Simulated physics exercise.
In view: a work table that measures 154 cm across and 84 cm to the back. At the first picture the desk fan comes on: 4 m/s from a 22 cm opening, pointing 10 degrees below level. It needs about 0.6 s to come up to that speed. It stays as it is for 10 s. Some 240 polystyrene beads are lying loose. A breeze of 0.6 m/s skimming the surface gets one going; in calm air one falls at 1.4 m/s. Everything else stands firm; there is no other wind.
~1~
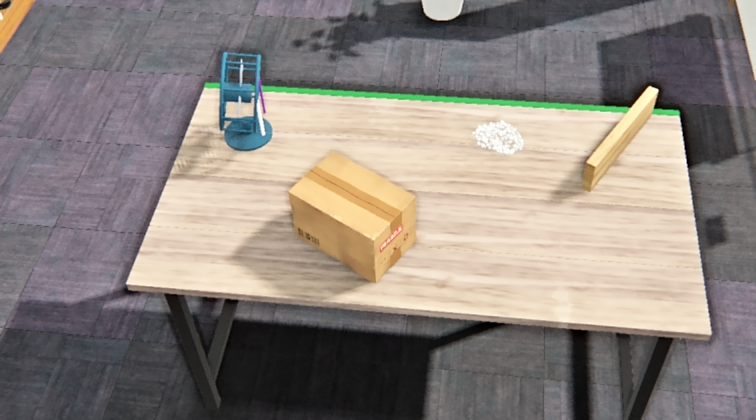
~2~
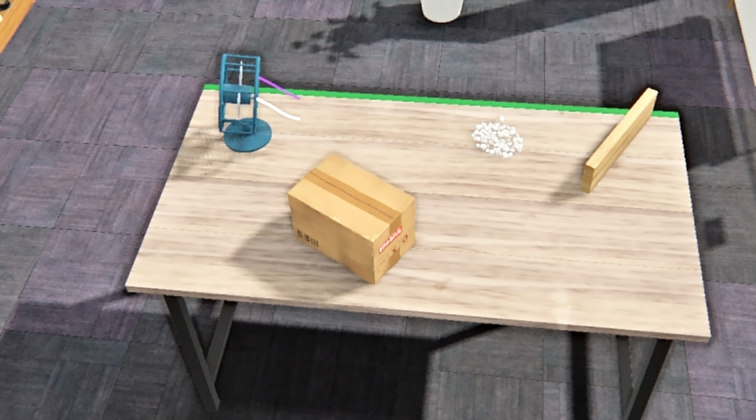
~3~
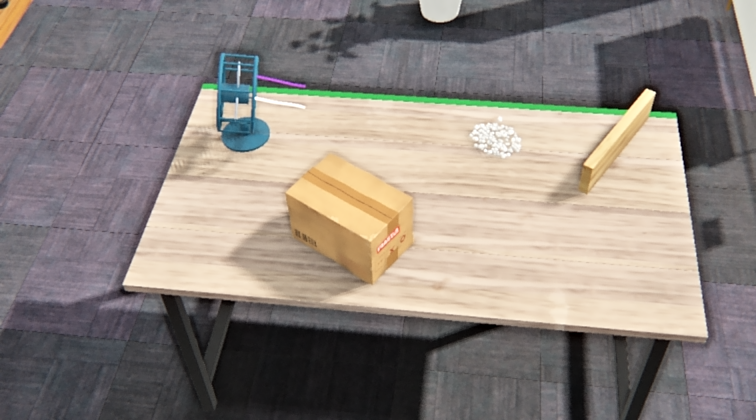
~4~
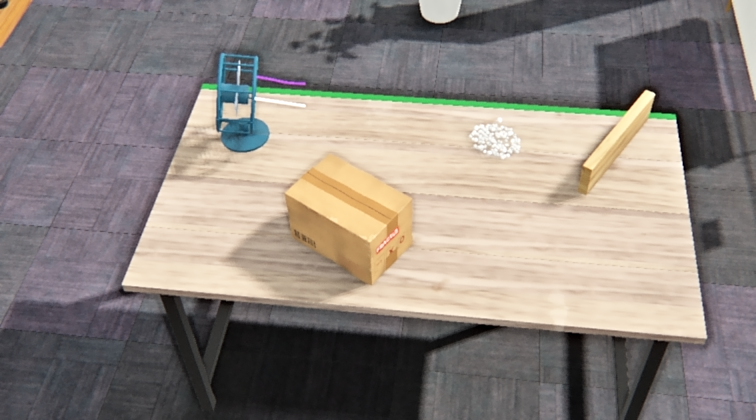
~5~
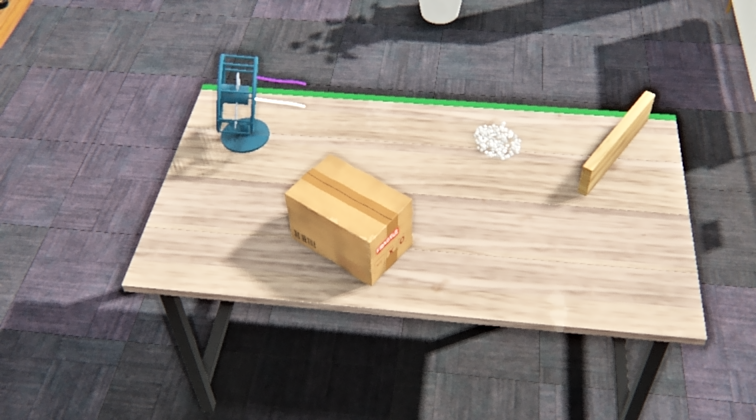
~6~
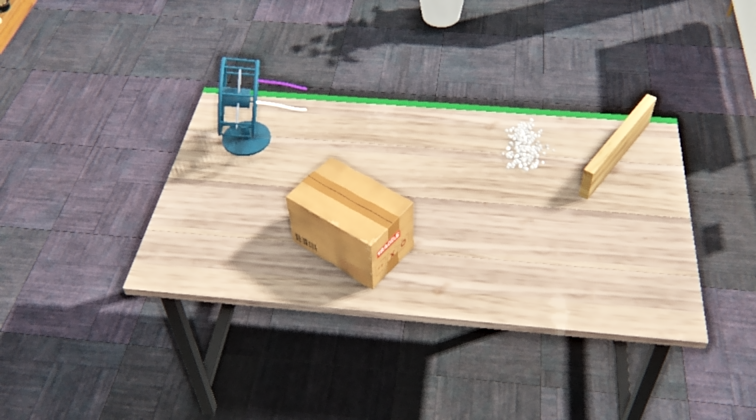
On a wooden table, a blue fan's streamers lift and stream rightward before loose white beads shift right towards a wooden board.
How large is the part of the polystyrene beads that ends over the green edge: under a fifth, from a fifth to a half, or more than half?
The share over the green edge is over half.
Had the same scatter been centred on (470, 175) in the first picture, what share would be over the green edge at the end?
In that case some 0 per cent.
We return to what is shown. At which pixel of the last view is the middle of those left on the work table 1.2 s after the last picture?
Near (598, 171).
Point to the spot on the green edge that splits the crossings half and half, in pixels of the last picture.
Near (612, 115).
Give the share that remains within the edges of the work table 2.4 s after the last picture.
About 15 %.
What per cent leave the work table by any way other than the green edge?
About 20 %.
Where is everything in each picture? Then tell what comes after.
In the first picture, the middle of the polystyrene beads is near (497, 139), none has stirred yet and the mouth of the desk fan is at (240, 93).
In the second picture, the middle of the polystyrene beads is near (496, 140), none has stirred yet and the green edge is centred on (434, 98).
In the third picture, the middle of the polystyrene beads is near (494, 140), none has stirred yet, the top of a board is at (621, 127) and the top of a box is at (349, 194).
In the fourth picture, the middle of the polystyrene beads is near (494, 141) and none has stirred yet.
In the fifth picture, the middle of the polystyrene beads is near (499, 142) and about 1 % have left their places.
In the sixth picture, the middle of the polystyrene beads is near (522, 147), the farthest in sight from the desk fan is at (553, 151) and all have left their places.
Then, 1.2 s after the last picture, 62 % are over the green edge; the middle of those still in play is near (598, 171); 74 % have settled or left.
Then, 2.4 s after the last picture, 68 % are over the green edge; the middle of those still in play is near (591, 171); 83 % have settled or left.
Then, 4.7 s after the last picture, 71 % are over the green edge; 88 % have settled or left.
Then, 9.2 s after the last picture, at the end, 77 % are over the green edge.
